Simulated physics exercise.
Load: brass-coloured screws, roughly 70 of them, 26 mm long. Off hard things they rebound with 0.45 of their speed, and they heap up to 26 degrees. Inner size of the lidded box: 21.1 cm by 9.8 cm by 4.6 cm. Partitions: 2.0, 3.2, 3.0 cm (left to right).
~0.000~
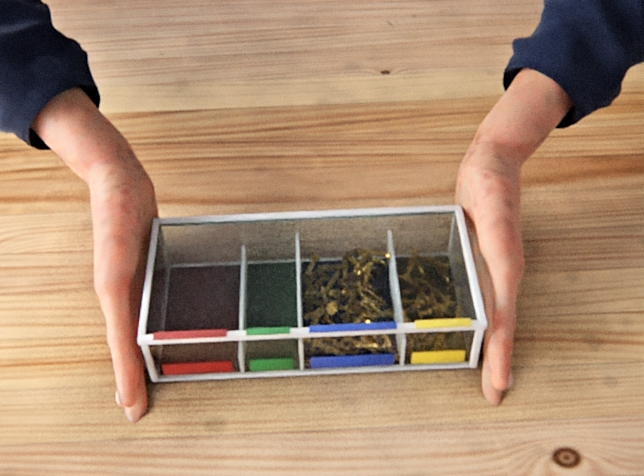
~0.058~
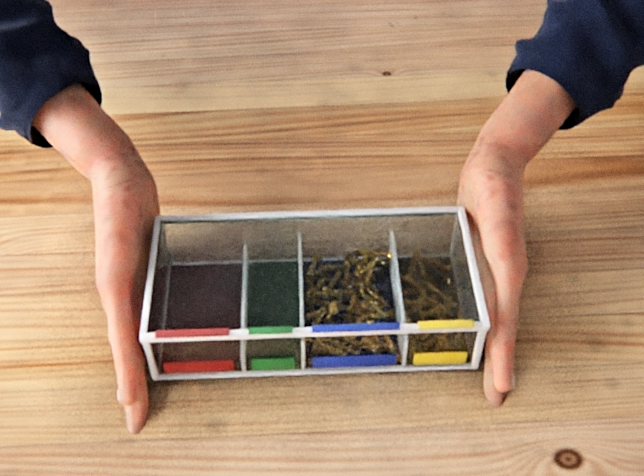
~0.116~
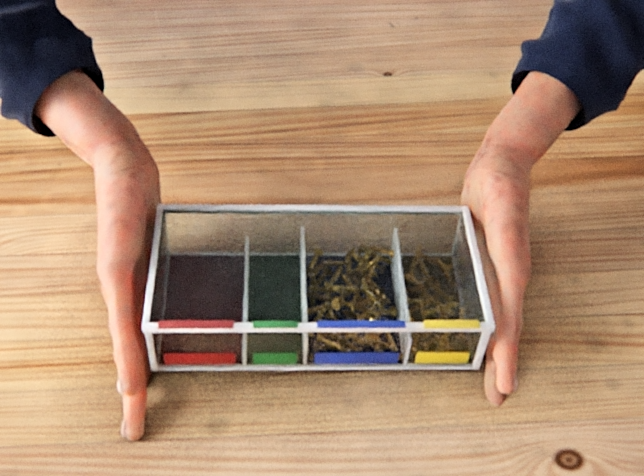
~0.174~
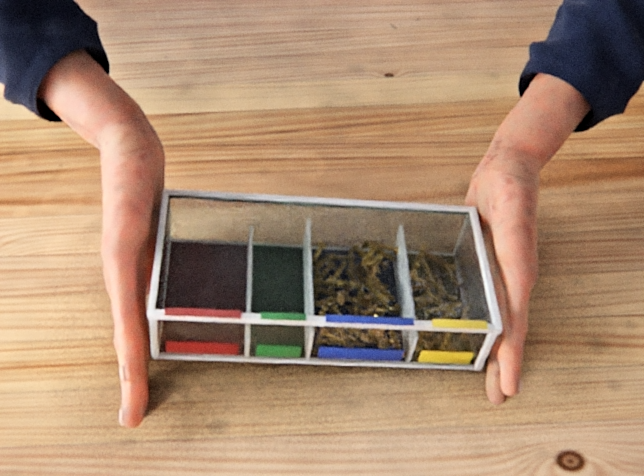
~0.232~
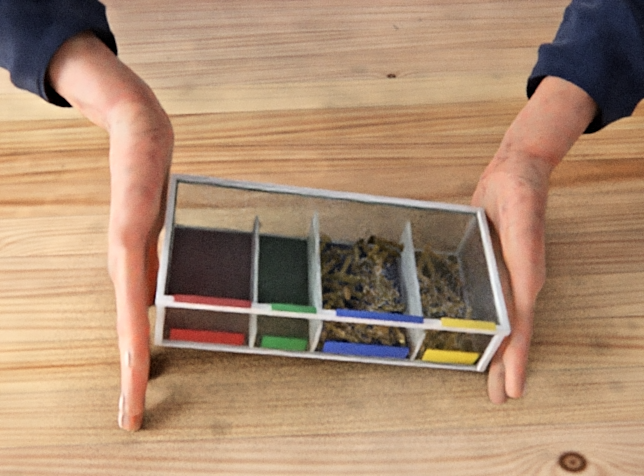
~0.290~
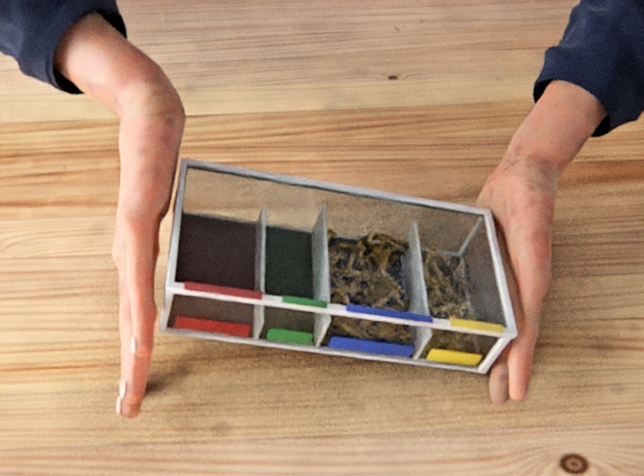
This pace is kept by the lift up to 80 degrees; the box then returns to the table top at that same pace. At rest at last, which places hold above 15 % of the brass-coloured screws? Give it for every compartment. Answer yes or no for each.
Red compartment: No, blue compartment: Yes, green compartment: No, yellow compartment: Yes.
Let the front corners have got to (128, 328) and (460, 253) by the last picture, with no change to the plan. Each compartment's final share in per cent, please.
The compartments end with red 10 per cent, blue 65 per cent, green 0 per cent and yellow 25 per cent.
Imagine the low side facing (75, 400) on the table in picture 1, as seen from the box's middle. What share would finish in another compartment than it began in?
About 10 per cent.
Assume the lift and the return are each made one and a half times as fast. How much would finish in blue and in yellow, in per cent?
Blue = 65 per cent, yellow = 35 per cent.
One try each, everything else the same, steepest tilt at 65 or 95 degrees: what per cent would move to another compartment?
Try one gives around 0 %, try two around 25 %.
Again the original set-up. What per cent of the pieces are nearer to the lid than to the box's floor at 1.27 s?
Roughly 10 per cent.
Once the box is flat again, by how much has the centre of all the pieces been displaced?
2.0 cm.
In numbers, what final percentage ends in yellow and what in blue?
Yellow 35 %, blue 65 %.
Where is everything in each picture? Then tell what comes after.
In the first frame, box tilt 0 degrees, front corners at (145, 337) and (479, 322); blue 75 %, yellow 25 %.
In the second frame, box tilt 1 degrees, front corners at (147, 335) and (482, 324).
In the third frame, box tilt 4 degrees, front corners at (150, 325) and (487, 324), lowest corner right front.
In the fourth frame, box tilt 8 degrees, front corners at (155, 312) and (494, 326), lowest corner right front.
In the fifth frame, box tilt 12 degrees, front corners at (164, 298) and (502, 328), lowest corner right front.
In the sixth frame, box tilt 17 degrees, front corners at (173, 285) and (509, 331), lowest corner right front; blue 75 %, yellow 25 %. Its pace works out near 70 degrees a second.
Then, at 1.27 s, tilt 80 degrees; blue 70 %, yellow 30 %.
After 1.92 s, tilt 35 degrees; blue 65 %, yellow 35 %.
Then, at 2.61 s, tilt 0 degrees; blue 65 %, yellow 35 %.
By 2.9 s all is still; red 0 %, blue 65 %, green 0 %, yellow 35 %.
